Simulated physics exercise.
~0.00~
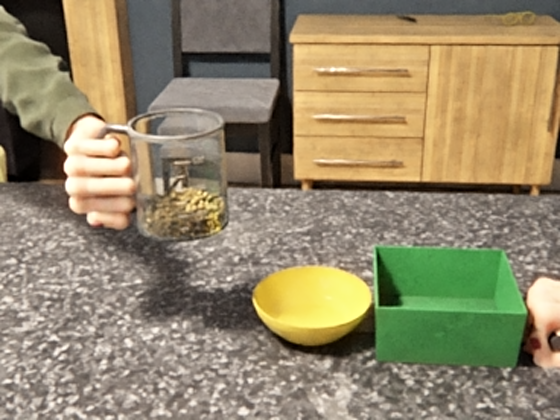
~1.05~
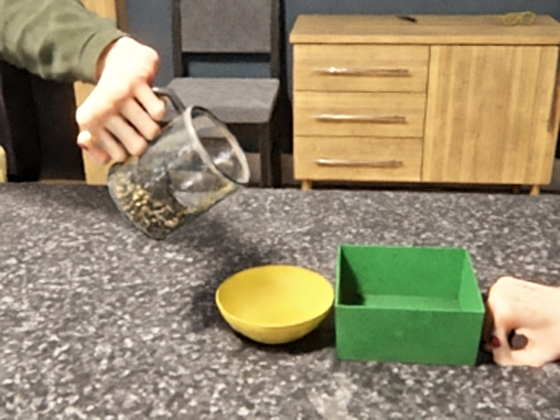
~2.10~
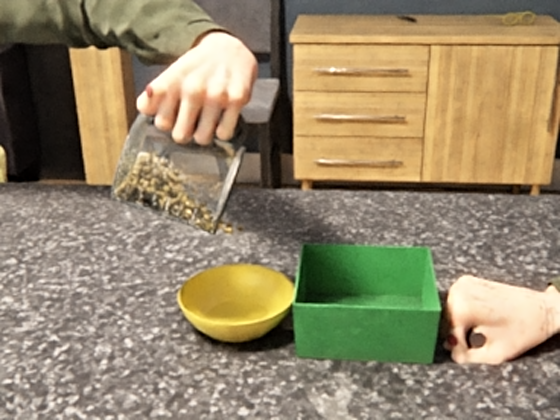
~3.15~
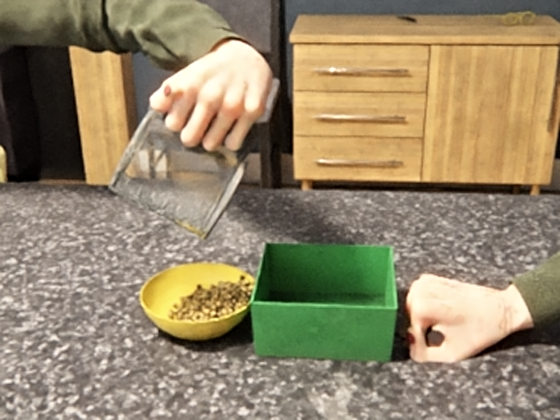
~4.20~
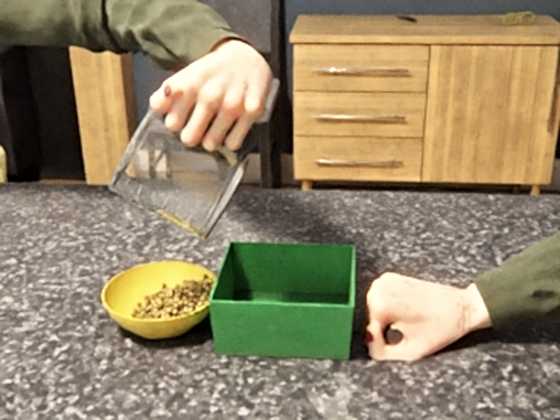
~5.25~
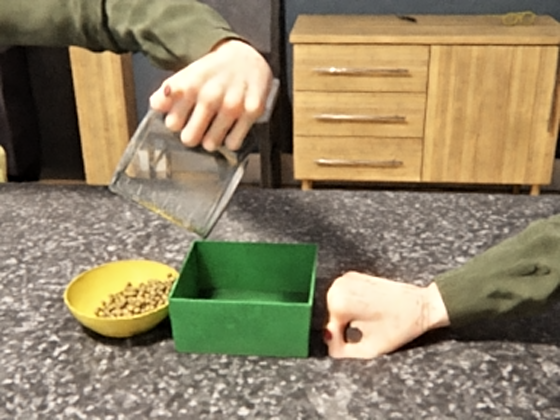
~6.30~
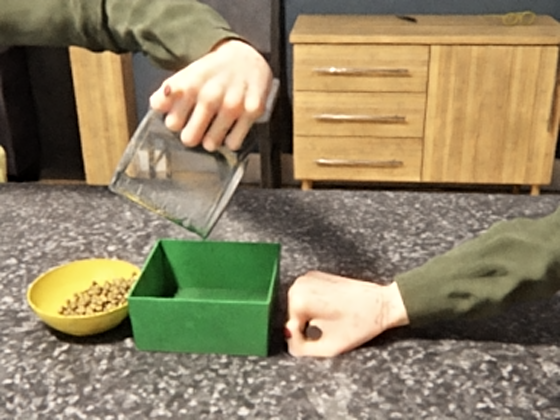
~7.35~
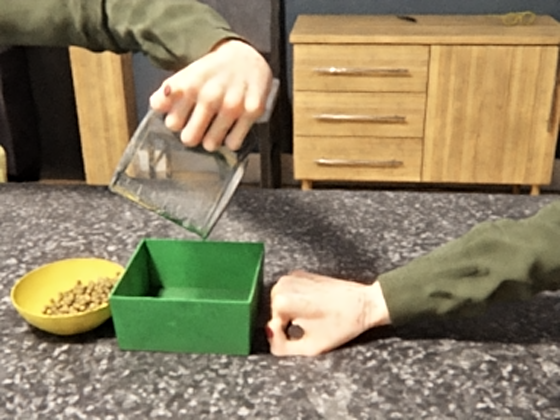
On a speckled dark countertop, with a wooden cabinet and a chair behind, a hand holds a clear jug of small greenish-brown lentils above and to the left of a yellow bowl and a green tin. Another hand at the right pushes the tin and bowl steadily left together while the jug begins to tip. The jug tilts further, and the lentils slide to its rim and drop into the yellow bowl as it passes beneath. The emptied jug stays tipped in place while the dishes continue left. They end with the lentils in the bowl and the tin empty.
